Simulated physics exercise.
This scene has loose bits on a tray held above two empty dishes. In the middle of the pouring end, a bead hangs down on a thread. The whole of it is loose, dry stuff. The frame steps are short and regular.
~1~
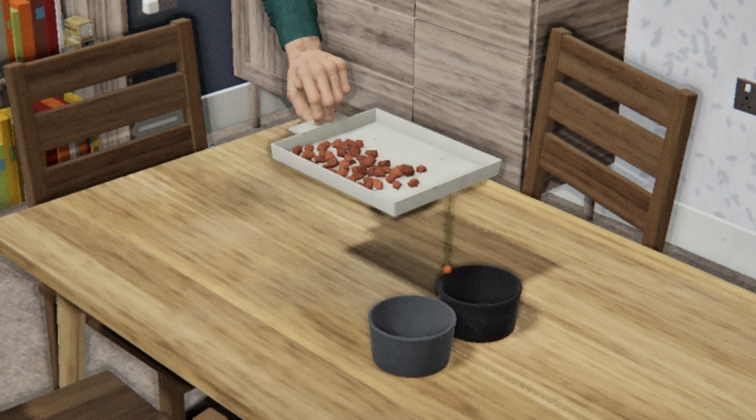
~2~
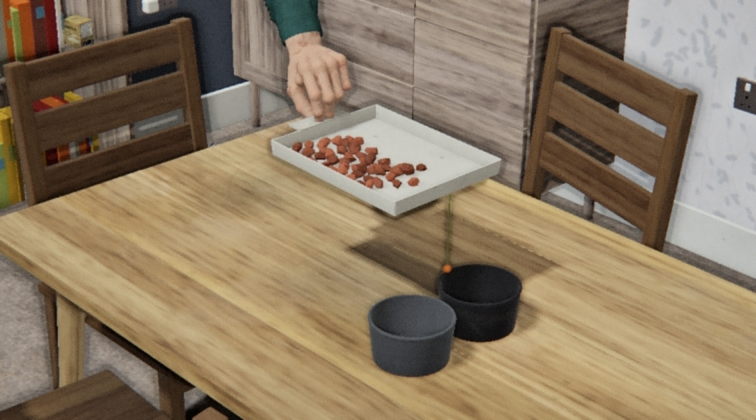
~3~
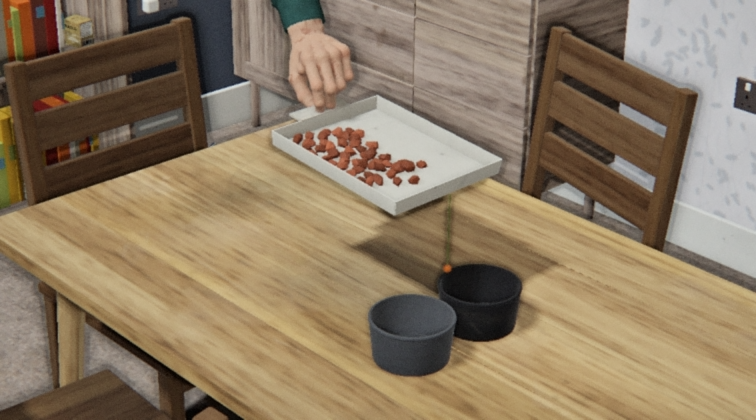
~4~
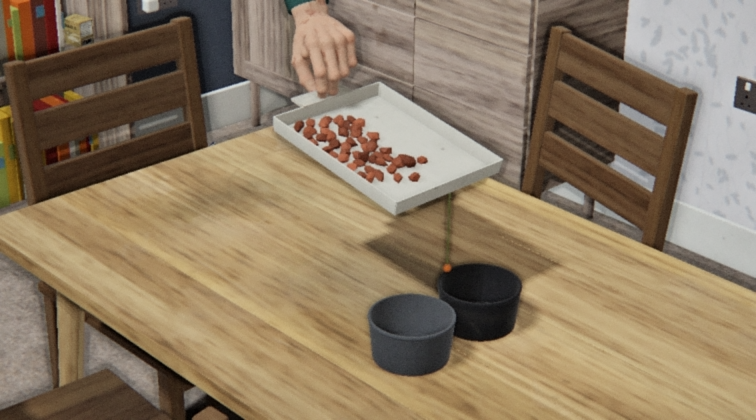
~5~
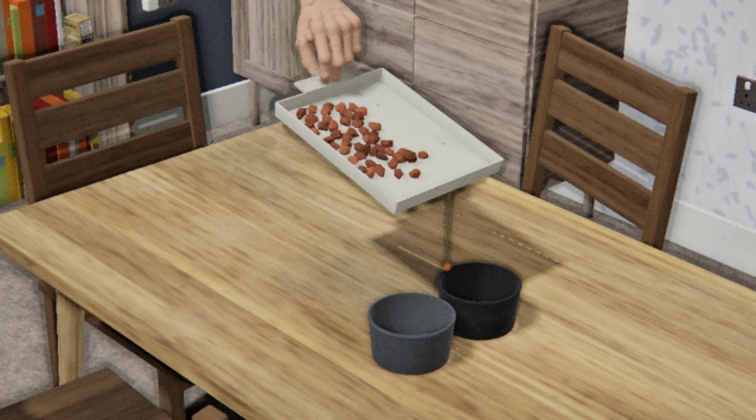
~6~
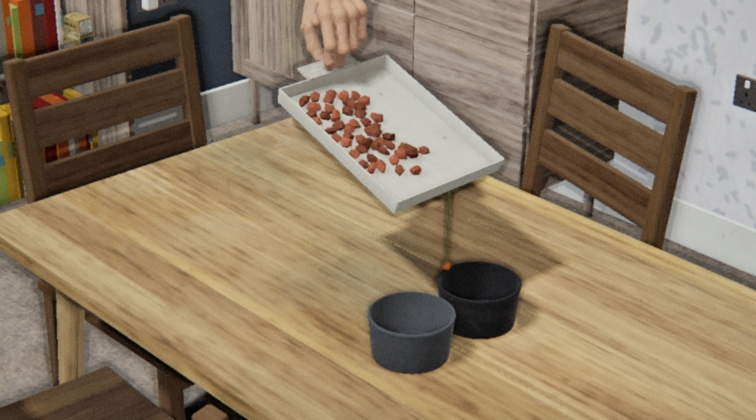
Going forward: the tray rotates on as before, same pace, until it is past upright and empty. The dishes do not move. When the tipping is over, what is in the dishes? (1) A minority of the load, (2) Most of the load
(2) Most of the load.
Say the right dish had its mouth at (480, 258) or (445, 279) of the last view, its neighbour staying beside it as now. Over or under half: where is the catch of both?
Taking the tries in order: A minor share, followed by a minor share.
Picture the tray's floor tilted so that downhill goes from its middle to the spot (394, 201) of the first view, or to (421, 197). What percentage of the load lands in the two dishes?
The first comes to 60 %, while the second comes to 90 %.
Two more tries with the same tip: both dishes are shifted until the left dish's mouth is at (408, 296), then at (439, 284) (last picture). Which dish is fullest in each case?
First the left-hand dish, then left.
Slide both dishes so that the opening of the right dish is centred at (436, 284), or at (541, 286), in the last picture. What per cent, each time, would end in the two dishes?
30 % and 40 %.
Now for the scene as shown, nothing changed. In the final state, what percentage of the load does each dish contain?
40 % left, 40 % right.
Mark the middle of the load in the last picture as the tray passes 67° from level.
Look about (433, 183) in the last picture.
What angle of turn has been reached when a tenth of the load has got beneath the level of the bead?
Approx. reading: About 80°.
Soon, tray tipped steeply; nearly all on the tray; a small part in the air.
A while on, tray tipped past a quarter turn; about two thirds on the tray; a small part in the left dish; a small part in the right dish; a small part outside both; a small part in the air.
Towards the end, tray tipped past a quarter turn; about a third in the left dish; about a third in the right dish; about a quarter outside both.
Finally, tray tipped past a quarter turn; about a third in the left dish; about a third in the right dish; about a quarter outside both.
